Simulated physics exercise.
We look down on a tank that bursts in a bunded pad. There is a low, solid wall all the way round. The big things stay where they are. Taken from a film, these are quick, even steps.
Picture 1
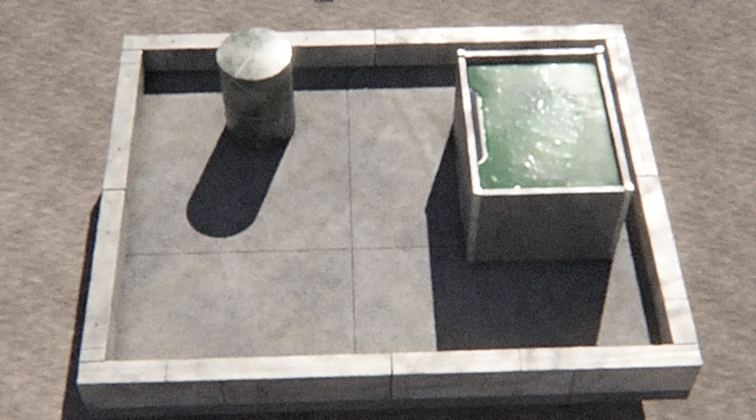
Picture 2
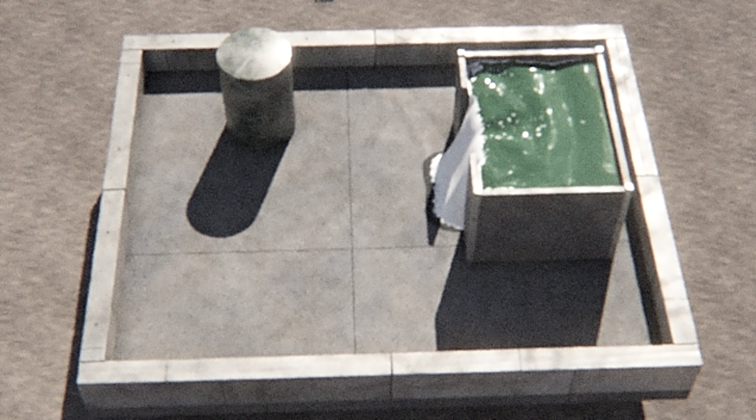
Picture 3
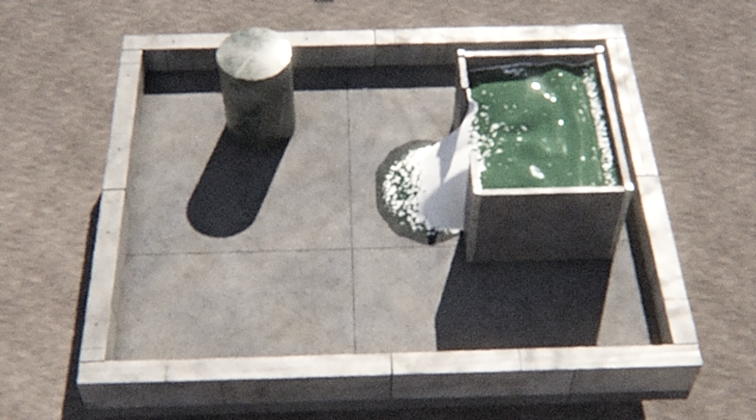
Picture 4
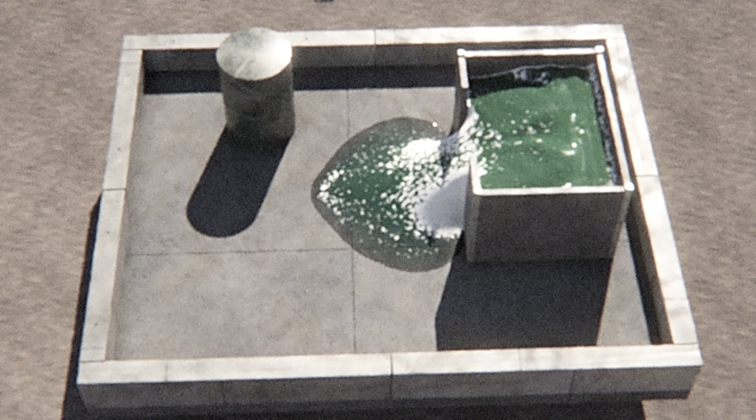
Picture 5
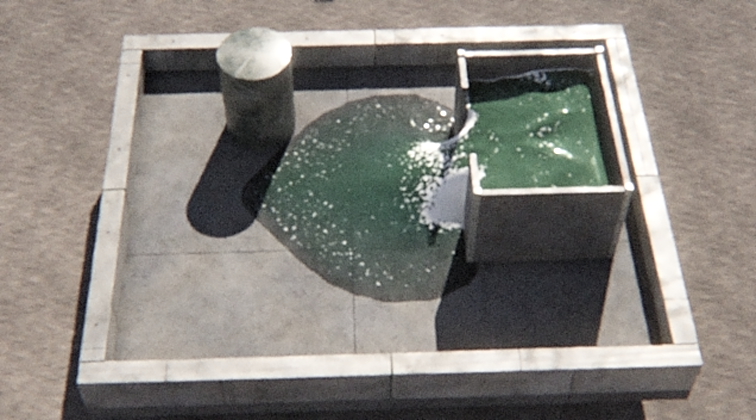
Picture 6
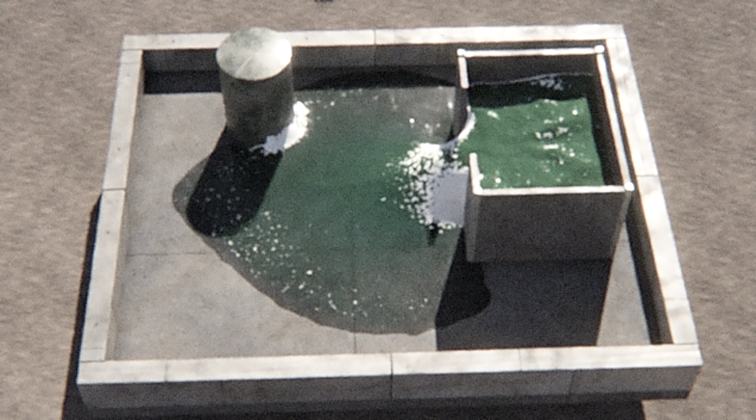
The footage shows green water in an open square tank inside a low-walled concrete pad; it pours through a gap in the tank's left side, spreads leftward across the floor, and splashes against an upright cylinder.
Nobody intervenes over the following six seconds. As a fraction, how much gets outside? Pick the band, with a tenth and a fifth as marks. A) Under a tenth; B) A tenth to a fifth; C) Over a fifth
The answer is A.
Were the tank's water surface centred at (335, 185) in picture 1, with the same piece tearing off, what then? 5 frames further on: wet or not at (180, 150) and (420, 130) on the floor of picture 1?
Point 1: Inundated. Point 2: Unwetted.
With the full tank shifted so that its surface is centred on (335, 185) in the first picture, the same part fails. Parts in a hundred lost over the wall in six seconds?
Result: Around 10 %.
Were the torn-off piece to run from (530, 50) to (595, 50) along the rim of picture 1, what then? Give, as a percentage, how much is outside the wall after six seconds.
About 20 %.
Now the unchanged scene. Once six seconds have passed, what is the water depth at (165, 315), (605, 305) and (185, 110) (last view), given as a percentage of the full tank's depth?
Respectively near 16, 14 and 14 per cent.
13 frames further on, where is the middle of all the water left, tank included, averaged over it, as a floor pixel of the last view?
At about (341, 204).
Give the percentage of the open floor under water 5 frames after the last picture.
About 70 per cent.
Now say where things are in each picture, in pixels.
In the first picture, still water in the open tank at (540, 123).
In the second picture, the front is at (446, 224), out from the gap at (467, 168).
In the third picture, the front is at (385, 209), out from the gap at (467, 169).
In the fourth picture, the front is at (319, 198), out from the gap at (467, 171).
In the fifth picture, water pours out at (467, 169) and has run to (253, 204).
In the sixth picture, the front is at (183, 188), out from the gap at (467, 169).
A moment on, water covers 60 % of the floor; the low wall has let 0 % over.
Next, water covers 65 % of the floor; the low wall has let 0 % over.
Then, water covers 65 % of the floor; the low wall has let 1 % over.
Later, water covers 70 % of the floor; the low wall has let 2 % over.
In the end, water covers 85 % of the floor; the low wall has let 2 % over.
